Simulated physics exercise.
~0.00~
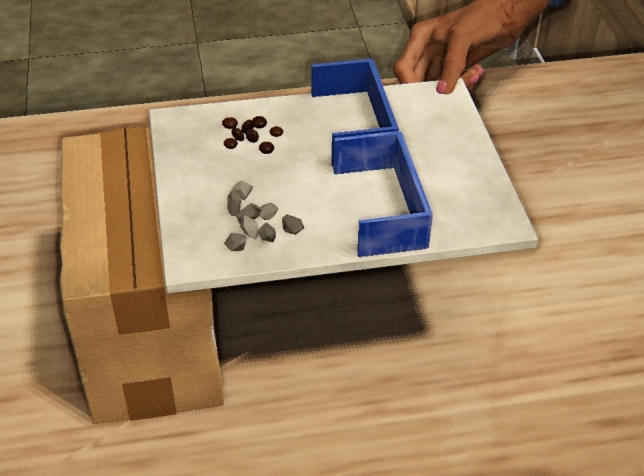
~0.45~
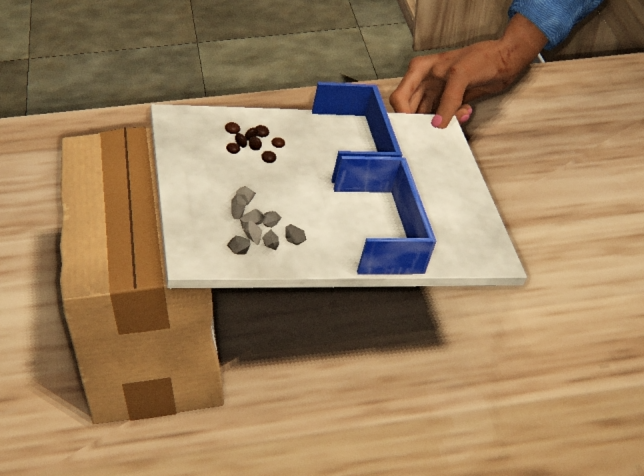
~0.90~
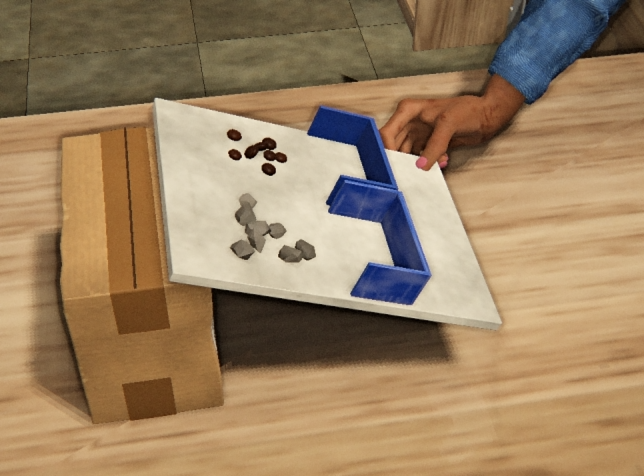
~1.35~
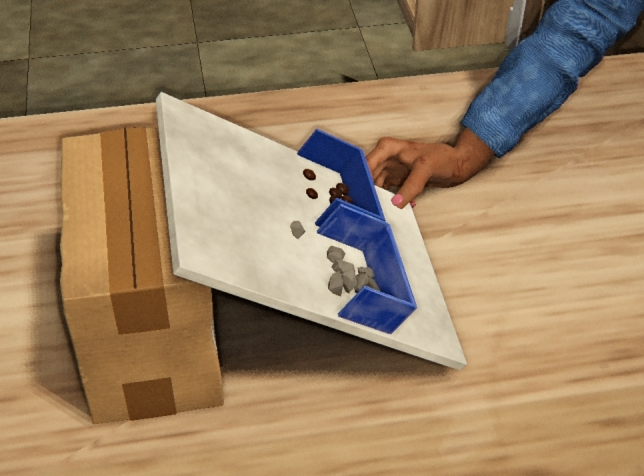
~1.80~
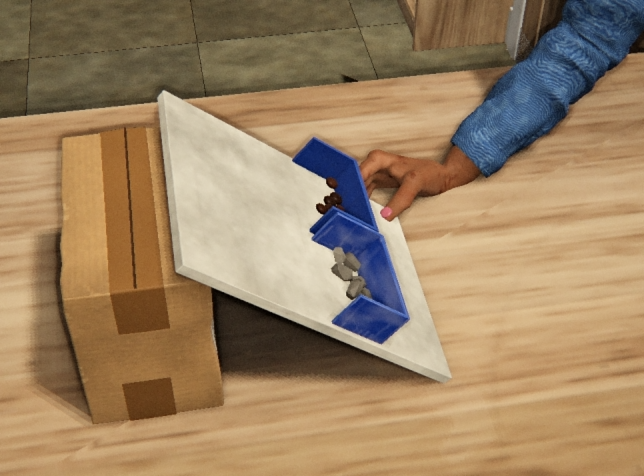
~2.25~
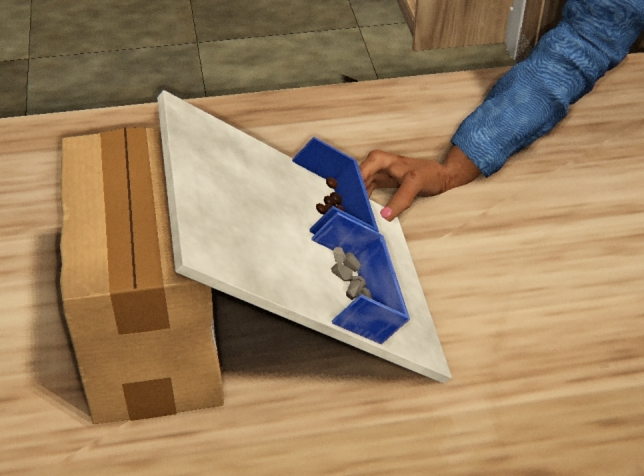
The footage shows a pale board resting on a cardboard box, holding dark brown beans and grey stones, as a hand lowers its right end. The board tilts steeply, both groups slide down into the blue barriers, and they remain gathered there while the hand holds still.
